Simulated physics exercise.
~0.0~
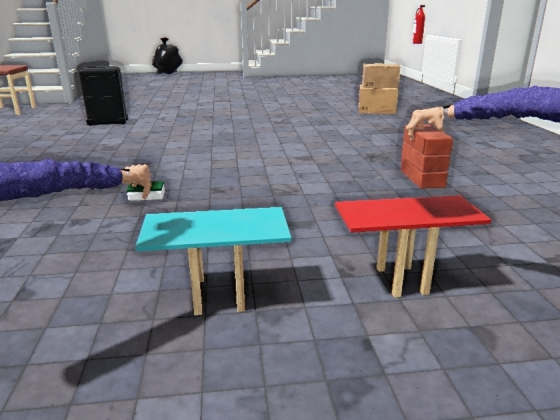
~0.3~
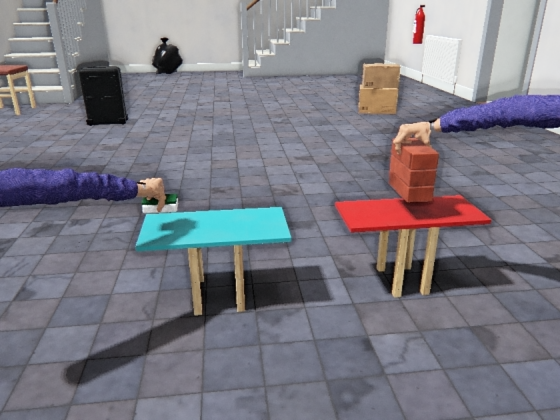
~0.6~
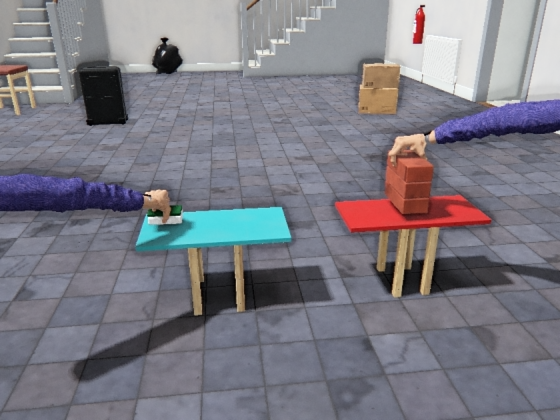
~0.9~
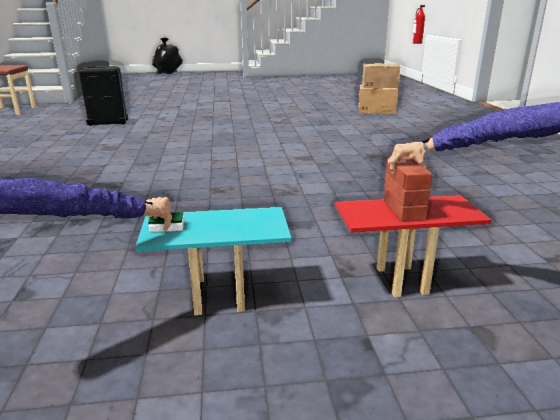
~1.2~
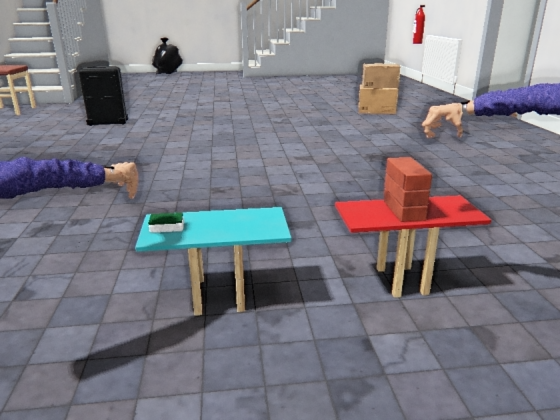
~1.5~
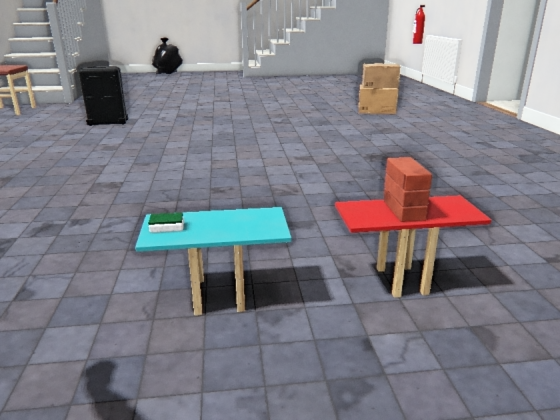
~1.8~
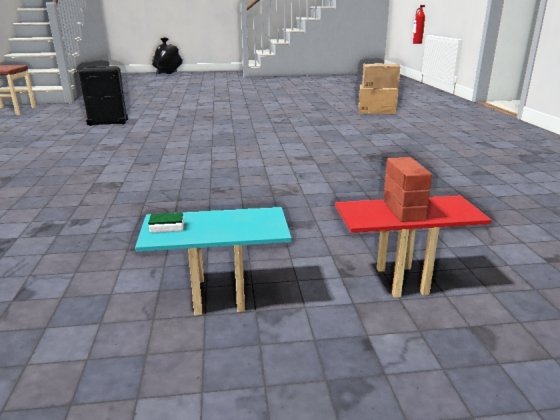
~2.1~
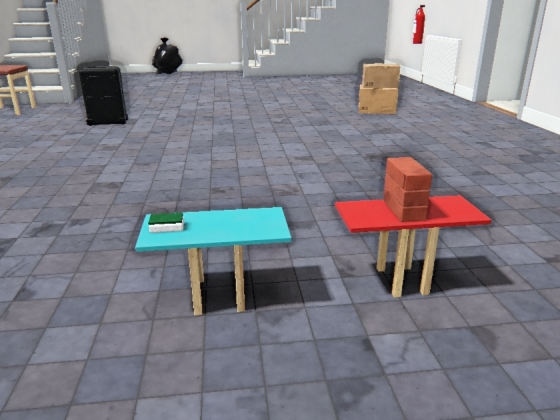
In a tiled room, hands set a sponge and bricks on two tables, which stay steady.
